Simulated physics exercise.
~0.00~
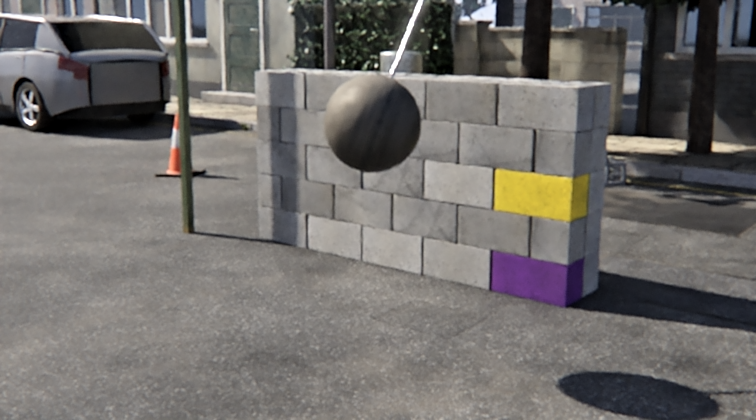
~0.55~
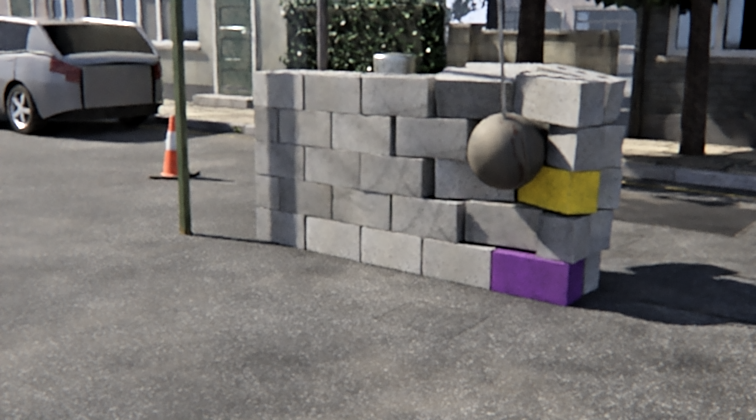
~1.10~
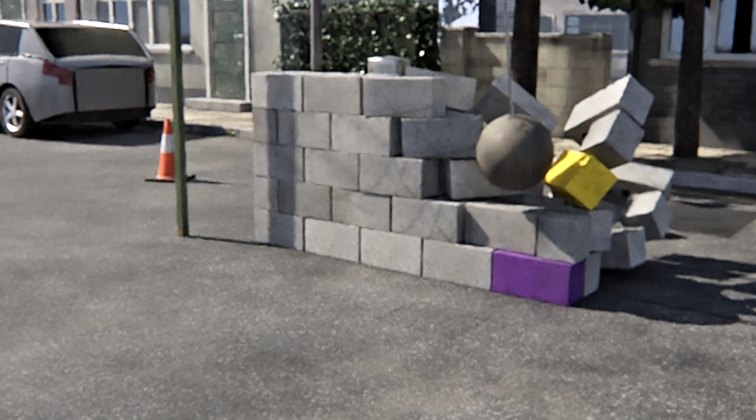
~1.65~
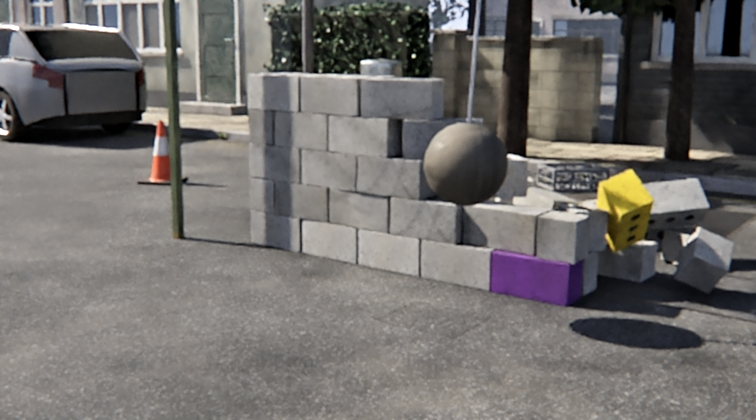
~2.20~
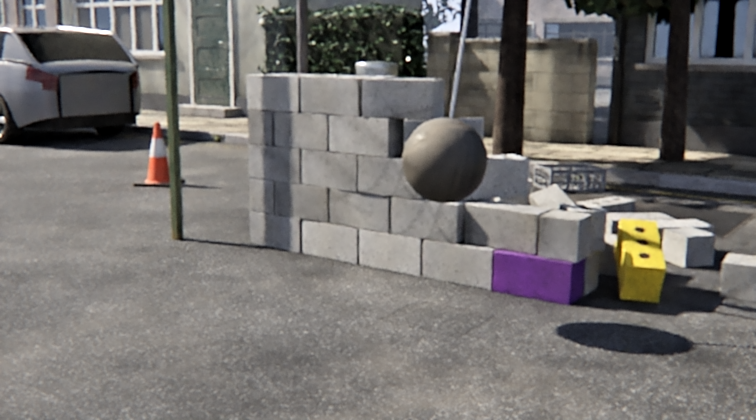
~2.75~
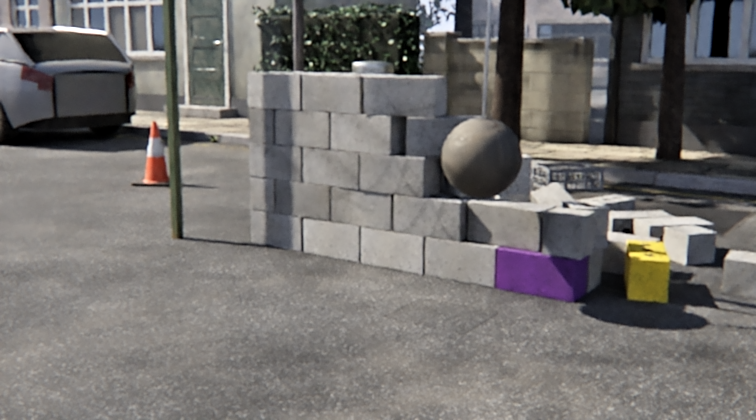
To begin with, a round ball on a line hangs in front of a grey block wall on a paved street, with one yellow and one purple block at its right end. The ball swings right and pushes into the wall, shoving the upper blocks out of line. Several blocks, the yellow one among them, tilt and tumble off the right end. The ball then drifts back left while the yellow block turns over and drops to the ground. Finally the ball swings slightly right again, the yellow block rests upside down beside the wall, and the purple block remains in place.
